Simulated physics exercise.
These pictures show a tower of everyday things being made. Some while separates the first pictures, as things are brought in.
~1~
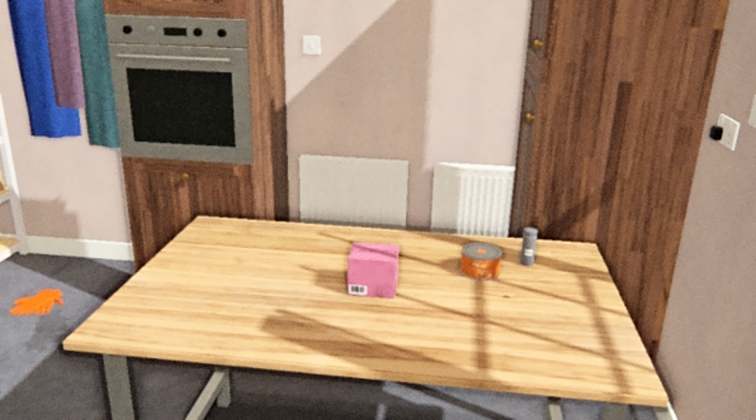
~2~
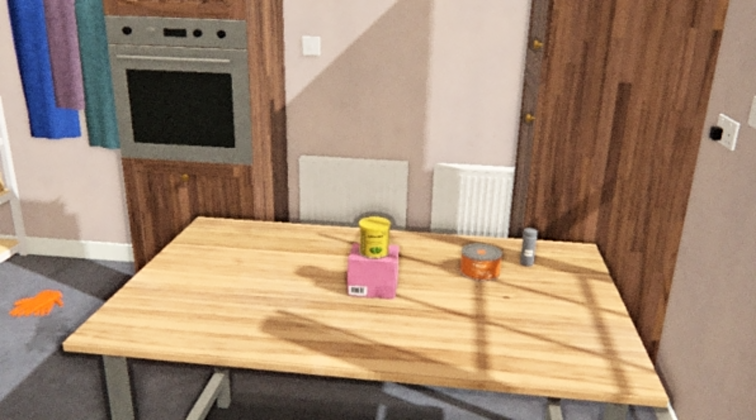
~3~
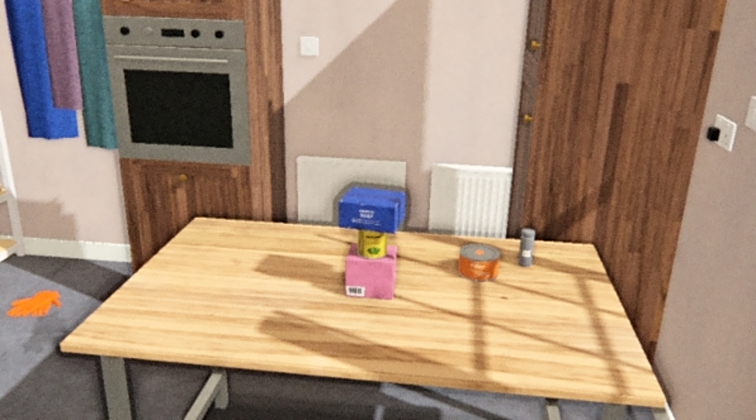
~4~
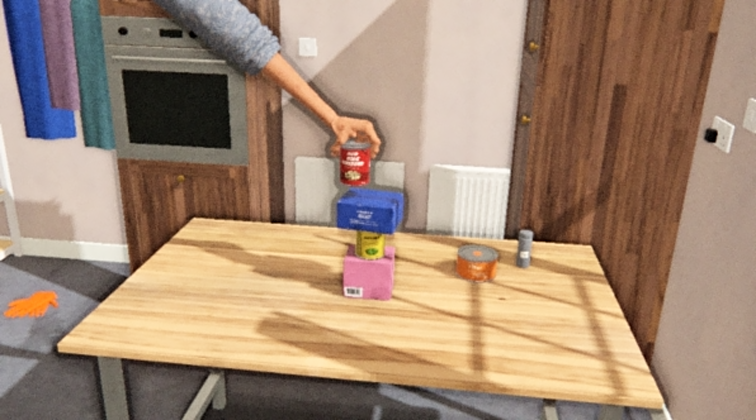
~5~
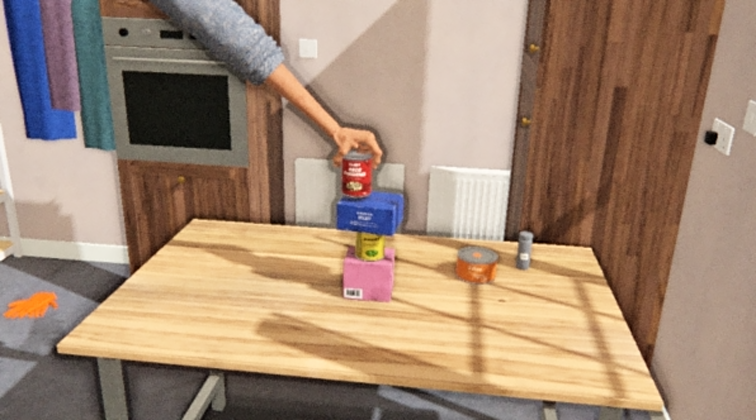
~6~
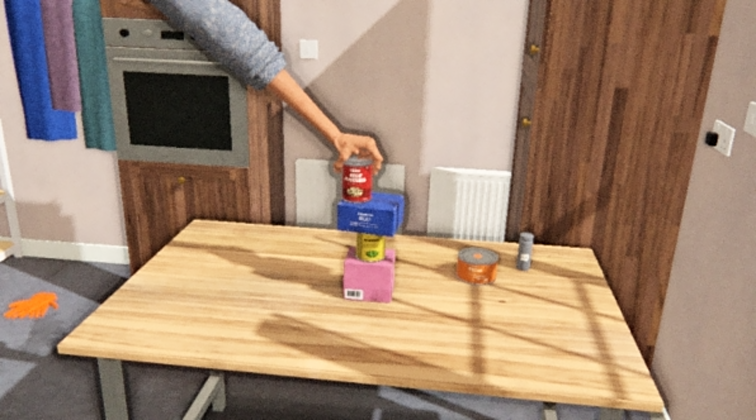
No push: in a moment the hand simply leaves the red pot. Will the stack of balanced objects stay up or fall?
It stays upright.
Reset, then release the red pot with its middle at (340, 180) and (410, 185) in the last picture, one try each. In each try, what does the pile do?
With the first placement the pile tips over, with the second it tips over.
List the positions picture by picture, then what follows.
The last thing is not in view yet, in the first frame.
The last thing is not in view yet; grey shaker (529, 247), in the second frame.
The last thing is not in view yet; pink box (371, 271), in the third frame.
Coming down; red pot (355, 164); blue box (371, 210), in the fourth frame.
Coming down; red pot (357, 174); orange tub (476, 265), in the fifth frame.
Set down, still held; red pot (357, 180); yellow pot (371, 241), in the sixth frame.
Then, 0.40 s past the last view, nothing moves.
Then, 1.20 s past the last view, red pot resting near (357, 180).
Finally, all 6 still in place. Final places as the last picture's camera would see them, red pot near (357, 180). The pile stays up.
